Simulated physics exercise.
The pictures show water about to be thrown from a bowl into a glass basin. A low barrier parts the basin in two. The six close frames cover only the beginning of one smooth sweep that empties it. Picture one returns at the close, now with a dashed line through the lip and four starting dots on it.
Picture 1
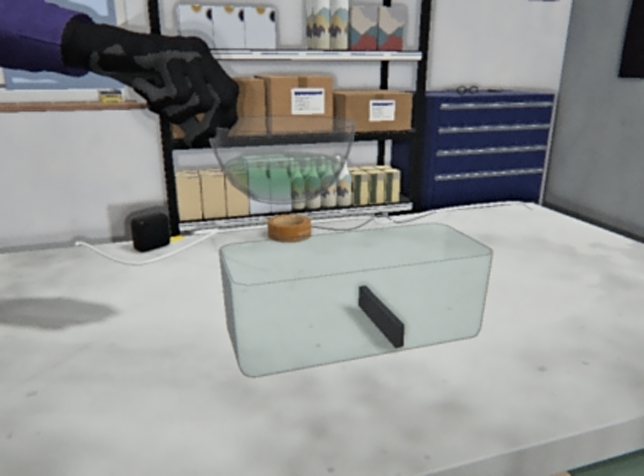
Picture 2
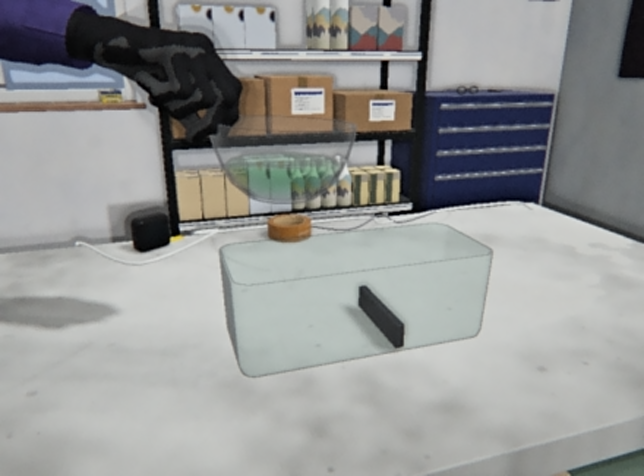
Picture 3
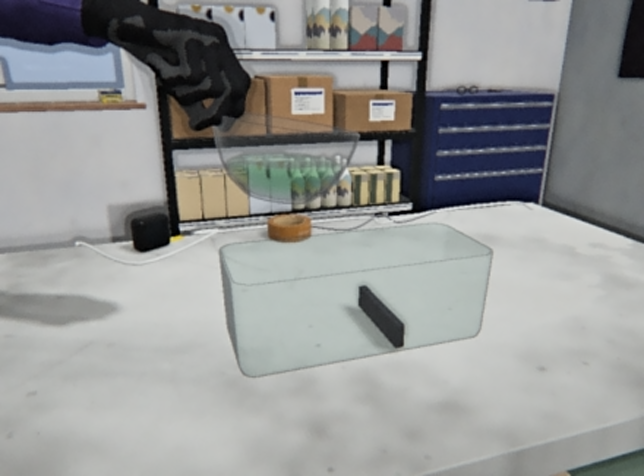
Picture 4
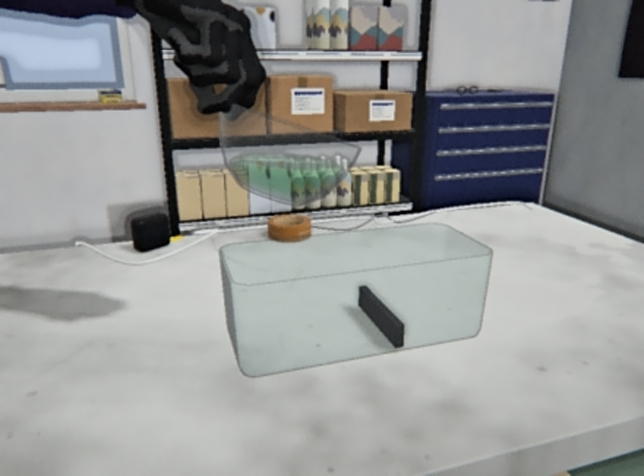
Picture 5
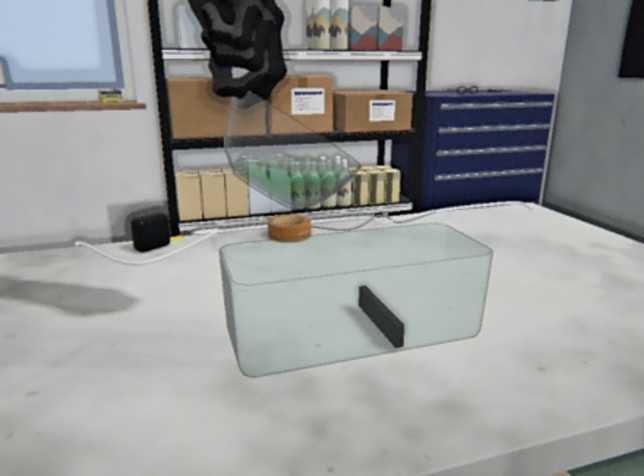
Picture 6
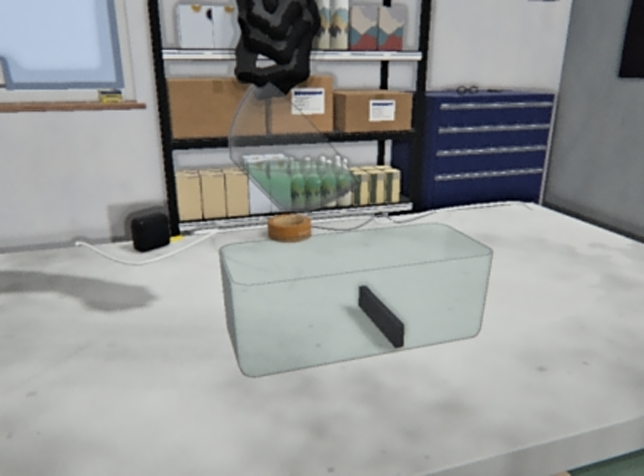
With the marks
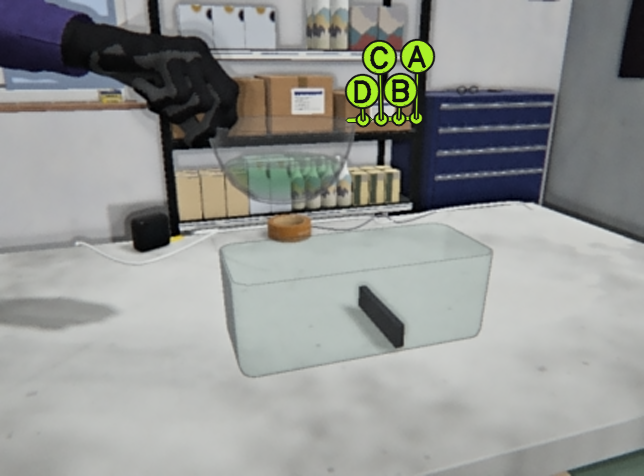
In a workshop with stocked shelves and a blue drawer cabinet, a black-gloved hand holds a clear bowl above a glass basin with a low dark barrier, then moves right and steadily tilts the bowl until liquid reaches over its lip.
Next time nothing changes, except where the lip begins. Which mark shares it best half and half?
D beats the others.
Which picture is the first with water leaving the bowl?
In picture 6.
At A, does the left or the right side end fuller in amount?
More ends on the right.
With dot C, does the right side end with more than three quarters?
No.
On the marked copy, A at (416, 118); B at (398, 118); C at (381, 119); D at (363, 119).
With A, about 16 % ends left of the wall and 81 % right of it.
With B, about 23 % ends left of the wall and 76 % right of it.
With C, about 36 % ends left of the wall and 63 % right of it.
With D, about 54 % ends left of the wall and 44 % right of it.
